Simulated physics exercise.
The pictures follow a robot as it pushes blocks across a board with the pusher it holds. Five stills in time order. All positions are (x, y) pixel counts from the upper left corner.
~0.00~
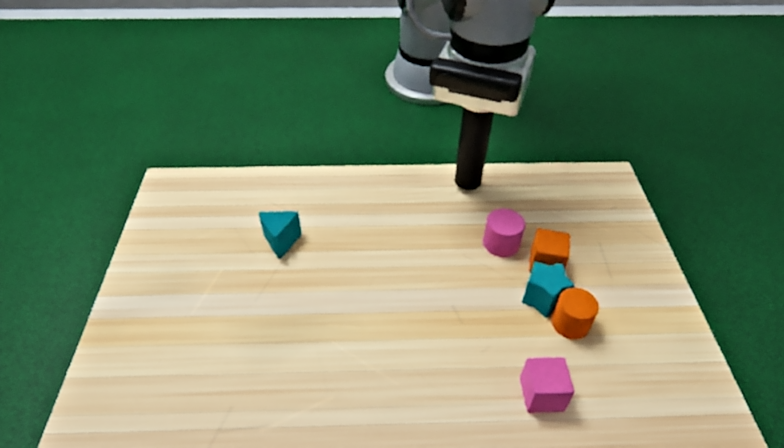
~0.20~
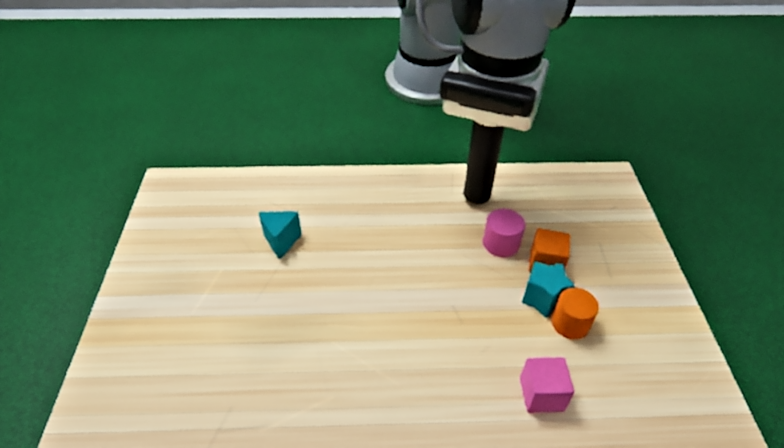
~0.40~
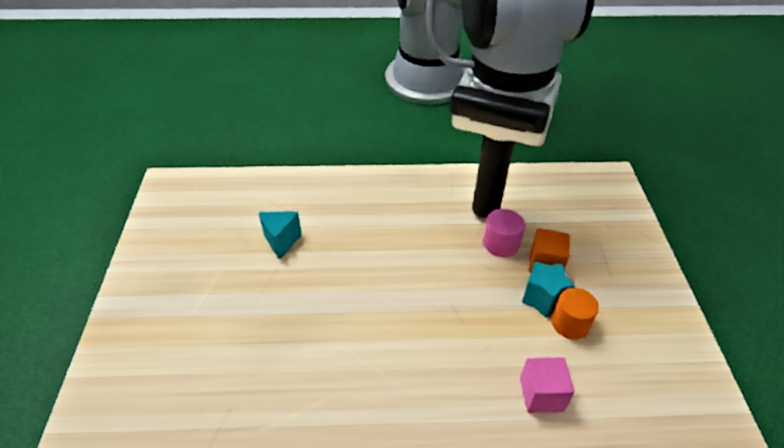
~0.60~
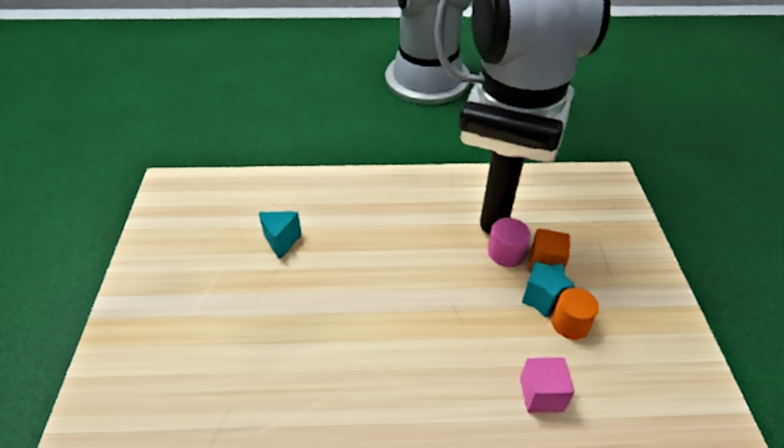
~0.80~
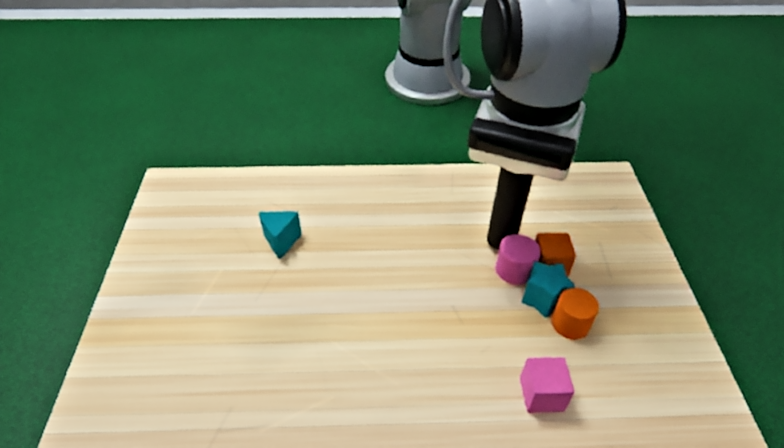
The video shows a robot arm lowering its black pusher toward a cluster of coloured blocks on a wooden board, then nudging the pink round block slightly down and right against the neighbouring blocks, while the teal triangular block stays still.
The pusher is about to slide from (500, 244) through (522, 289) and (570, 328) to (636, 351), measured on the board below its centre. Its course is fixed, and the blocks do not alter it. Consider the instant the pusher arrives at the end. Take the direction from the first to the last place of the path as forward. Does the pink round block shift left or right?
The shift is rightward.
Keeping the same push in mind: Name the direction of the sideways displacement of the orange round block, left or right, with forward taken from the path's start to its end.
Sideways, to the left.
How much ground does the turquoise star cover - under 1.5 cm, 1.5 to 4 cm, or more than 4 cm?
It goes beyond 4 cm.
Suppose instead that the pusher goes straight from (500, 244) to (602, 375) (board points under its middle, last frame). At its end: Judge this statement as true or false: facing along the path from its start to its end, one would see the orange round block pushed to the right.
That is false.
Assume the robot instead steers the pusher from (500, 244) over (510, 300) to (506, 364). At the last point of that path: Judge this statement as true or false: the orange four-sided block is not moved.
This is true.
On the path given first. One third of the way, pusher at (524, 285); pink round block at (526, 298); turquoise star at (564, 319), turned 65° anticlockwise; orange round block at (601, 315).
Two thirds of the way, pusher at (573, 324); pink round block at (525, 310); turquoise star at (575, 337), turned 55° anticlockwise; orange round block at (619, 321).
At the end, pusher at (638, 346); pink round block at (525, 310); turquoise star at (578, 340), turned 40° anticlockwise; orange four-sided block in place; orange round block at (690, 344).
